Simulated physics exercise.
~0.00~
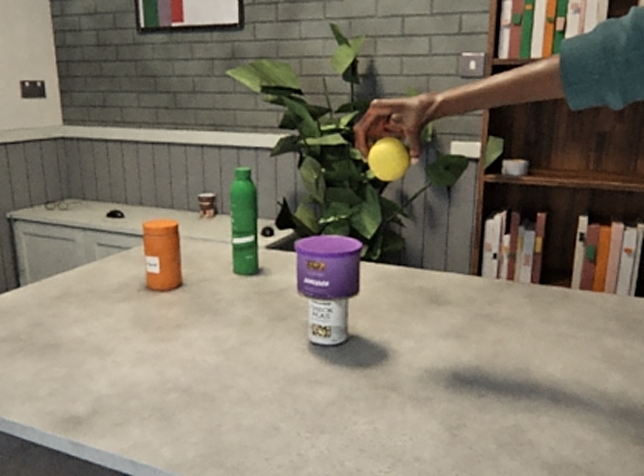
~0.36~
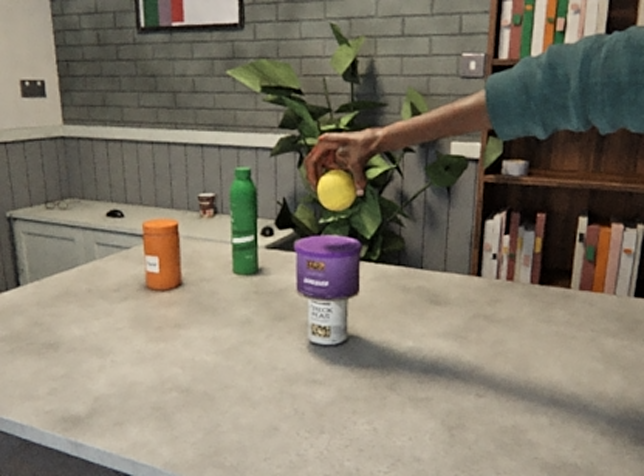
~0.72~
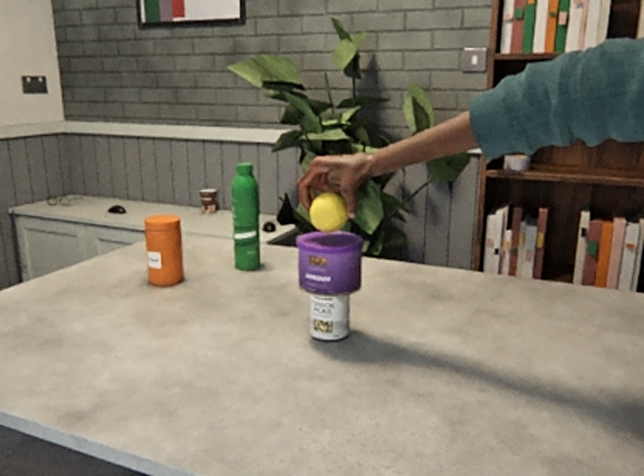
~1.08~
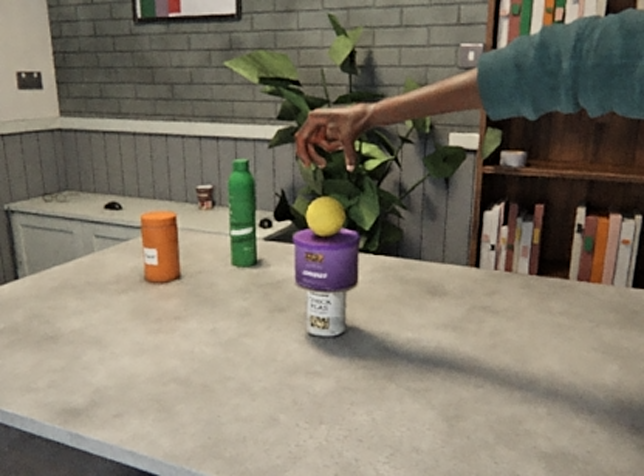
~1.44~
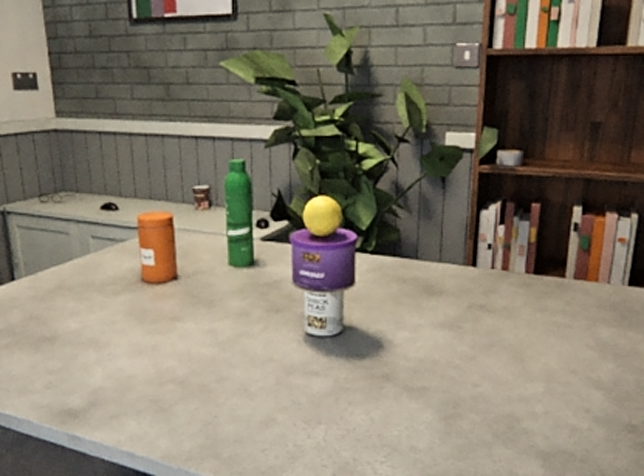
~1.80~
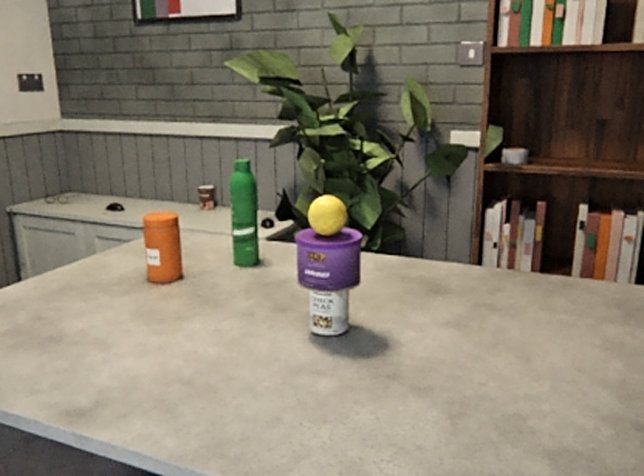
At the start, a purple tub sits on a white tin on a grey table, with an orange jar and a green bottle standing to the left, while a hand holds a yellow lemon above and to the right of the stack. The hand, reaching in from the right in a teal sleeve, carries the lemon left and down until it is over the tub. It lowers the lemon onto the top of the tub, then lets go and draws back. With the arm out of view, the lemon rests on top and the pile stays standing.
